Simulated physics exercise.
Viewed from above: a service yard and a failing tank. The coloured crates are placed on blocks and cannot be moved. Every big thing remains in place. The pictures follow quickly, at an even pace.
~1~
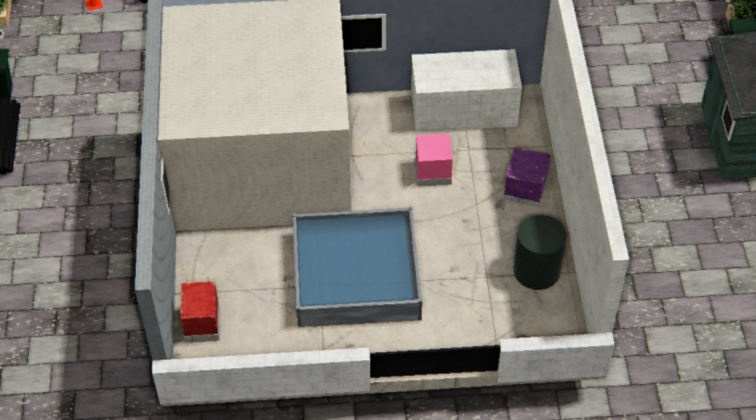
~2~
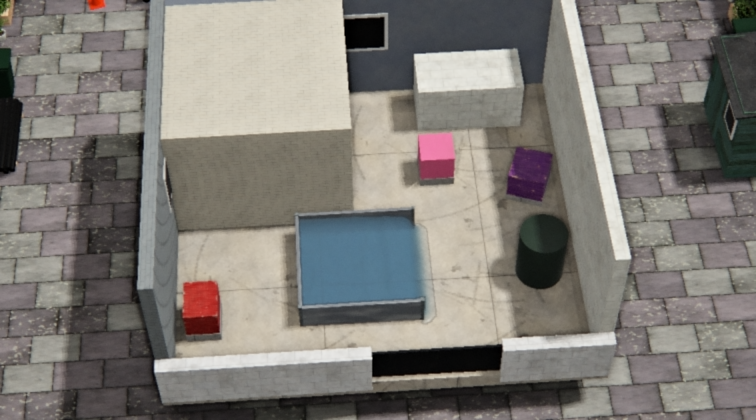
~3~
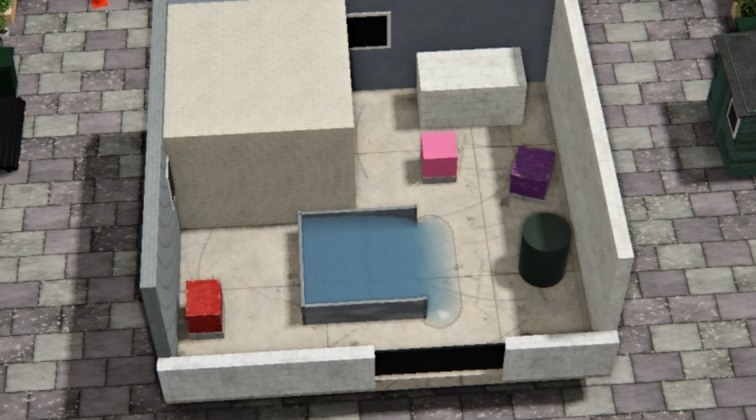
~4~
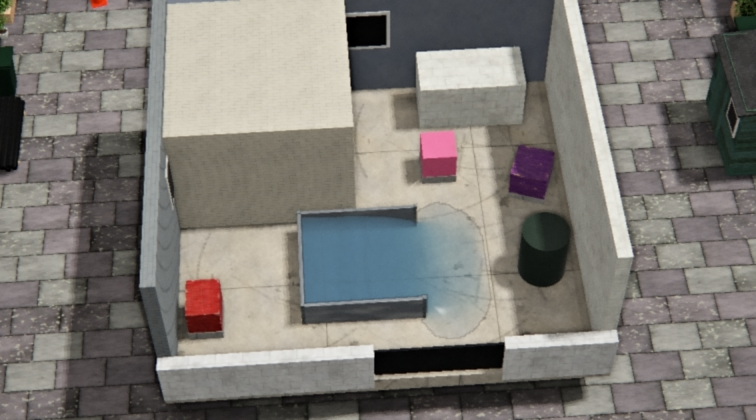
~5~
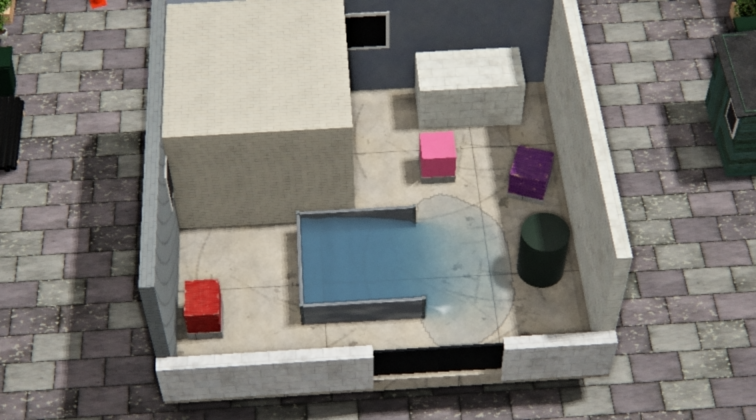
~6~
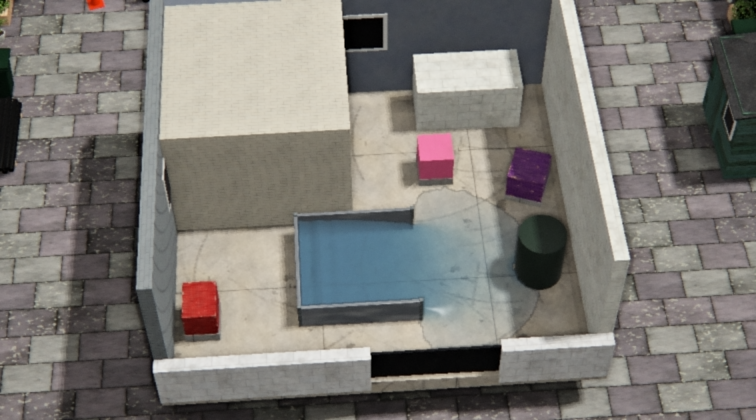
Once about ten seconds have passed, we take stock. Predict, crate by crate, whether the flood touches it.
Outcome: The red crate has a tall enough plinth; the pink crate has a tall enough plinth; the purple crate has too short a plinth.
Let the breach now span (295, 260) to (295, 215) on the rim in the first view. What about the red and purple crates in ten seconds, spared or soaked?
Red is topped; purple remains dry.
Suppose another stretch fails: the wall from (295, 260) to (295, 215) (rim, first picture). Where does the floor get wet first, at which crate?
The one in red comes first.
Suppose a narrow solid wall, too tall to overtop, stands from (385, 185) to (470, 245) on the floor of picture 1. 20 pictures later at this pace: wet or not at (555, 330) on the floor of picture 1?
There: Under water.
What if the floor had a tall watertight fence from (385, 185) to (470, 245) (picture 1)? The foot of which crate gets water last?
I'd pick the crate marked red.
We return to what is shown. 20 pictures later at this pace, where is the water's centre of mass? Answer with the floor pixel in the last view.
The water centres close to (486, 265).
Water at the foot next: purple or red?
My pick is the one in purple.
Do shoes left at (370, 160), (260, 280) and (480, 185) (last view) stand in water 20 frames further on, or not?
Result by point, in sequence: Unwetted, then unwetted, then waterlogged.
A moment on, water covers 35 % of the floor; the red crate not reached, the pink crate water round its plinth, the purple crate water round its plinth.
Next, water covers 40 % of the floor; the red crate not reached, the pink crate water round its plinth, the purple crate water round its plinth.
Then, water covers 45 % of the floor; the red crate not reached, the pink crate water round its plinth, the purple crate water round its plinth.
Later, water covers 80 % of the floor; the red crate water round its plinth, the pink crate water round its plinth, the purple crate water round its plinth.
In the end, water covers 100 % of the floor; the red crate stayed above the water, the pink crate stayed above the water, the purple crate was topped.
